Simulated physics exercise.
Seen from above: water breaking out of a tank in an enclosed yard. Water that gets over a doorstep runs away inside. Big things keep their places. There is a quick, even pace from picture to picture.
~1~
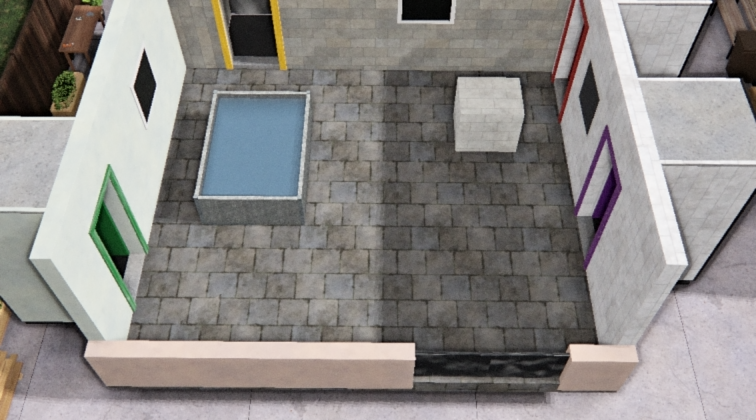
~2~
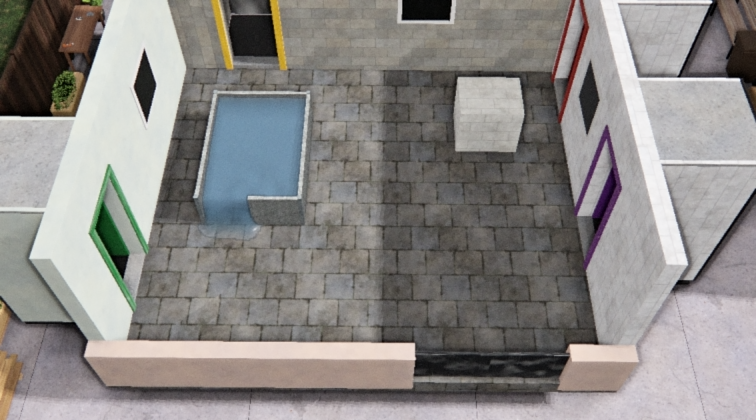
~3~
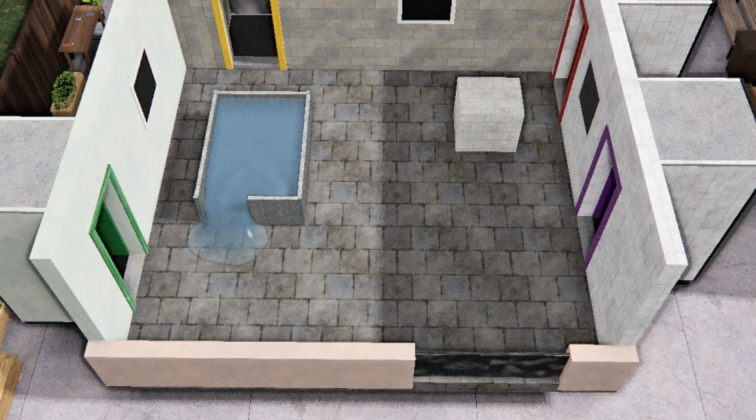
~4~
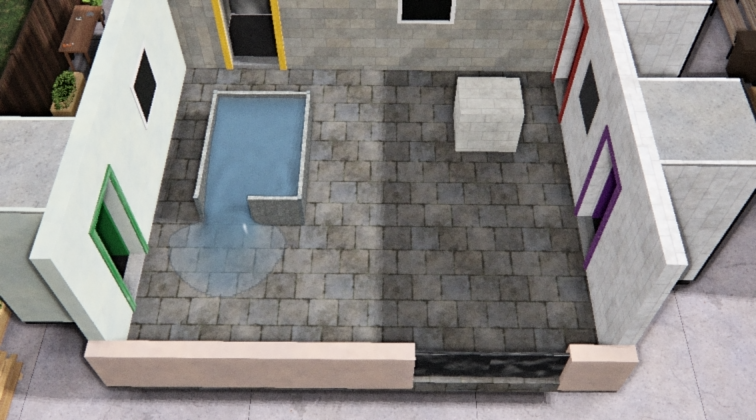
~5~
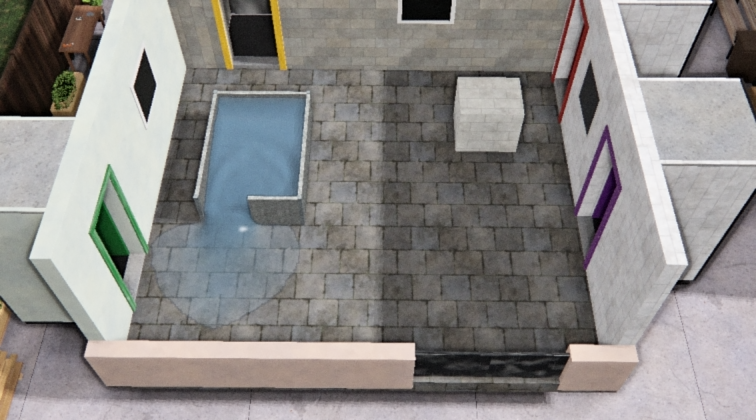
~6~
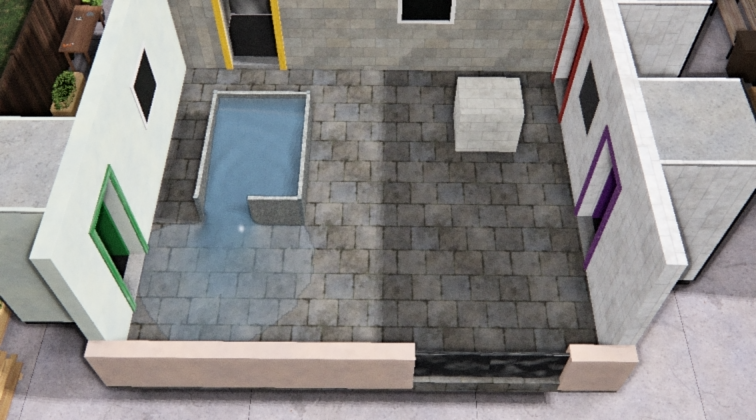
In a walled, stone-paved yard seen from above, water pours through a gap at the front left of a rectangular tank and spreads in a widening, thinning sheet across the paving toward the low pink front wall.
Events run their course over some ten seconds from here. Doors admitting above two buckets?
As I see it, the purple door will most likely go past the limit, the yellow door will most likely keep inside the limit, the green door will most likely go past the limit, the red door will most likely keep inside the limit.
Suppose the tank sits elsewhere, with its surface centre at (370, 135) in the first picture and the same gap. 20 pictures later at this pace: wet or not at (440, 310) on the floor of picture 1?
Hit.
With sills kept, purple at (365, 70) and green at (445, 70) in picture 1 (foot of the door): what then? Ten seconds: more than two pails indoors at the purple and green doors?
Going through them, I find the purple door escapes flooding and the green door escapes flooding.
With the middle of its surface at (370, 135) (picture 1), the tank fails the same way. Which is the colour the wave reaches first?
The green door.
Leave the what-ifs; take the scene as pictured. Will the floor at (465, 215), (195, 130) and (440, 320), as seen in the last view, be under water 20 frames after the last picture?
First spared, then spared, then swamped.
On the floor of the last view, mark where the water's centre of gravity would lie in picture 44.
That comes out near (318, 250).
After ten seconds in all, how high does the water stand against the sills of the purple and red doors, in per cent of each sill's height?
First around 200 percent, second around 50 percent.
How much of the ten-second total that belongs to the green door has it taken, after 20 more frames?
My estimate: Close to 40 per cent.
A moment on, water covers 15 % of the floor; the purple door not reached, the yellow door not reached, the green door under two buckets in, the red door not reached.
Next, water covers 20 % of the floor; the purple door not reached, the yellow door not reached, the green door over two buckets in, the red door not reached.
Then, water covers 30 % of the floor; the purple door not reached, the yellow door not reached, the green door far over two buckets in, the red door not reached.
Later, water covers 50 % of the floor; the purple door under two buckets in, the yellow door not reached, the green door far over two buckets in, the red door not reached.
In the end, water covers 70 % of the floor; the purple door over two buckets in, the yellow door not reached, the green door far over two buckets in, the red door wet at the sill, nothing in.
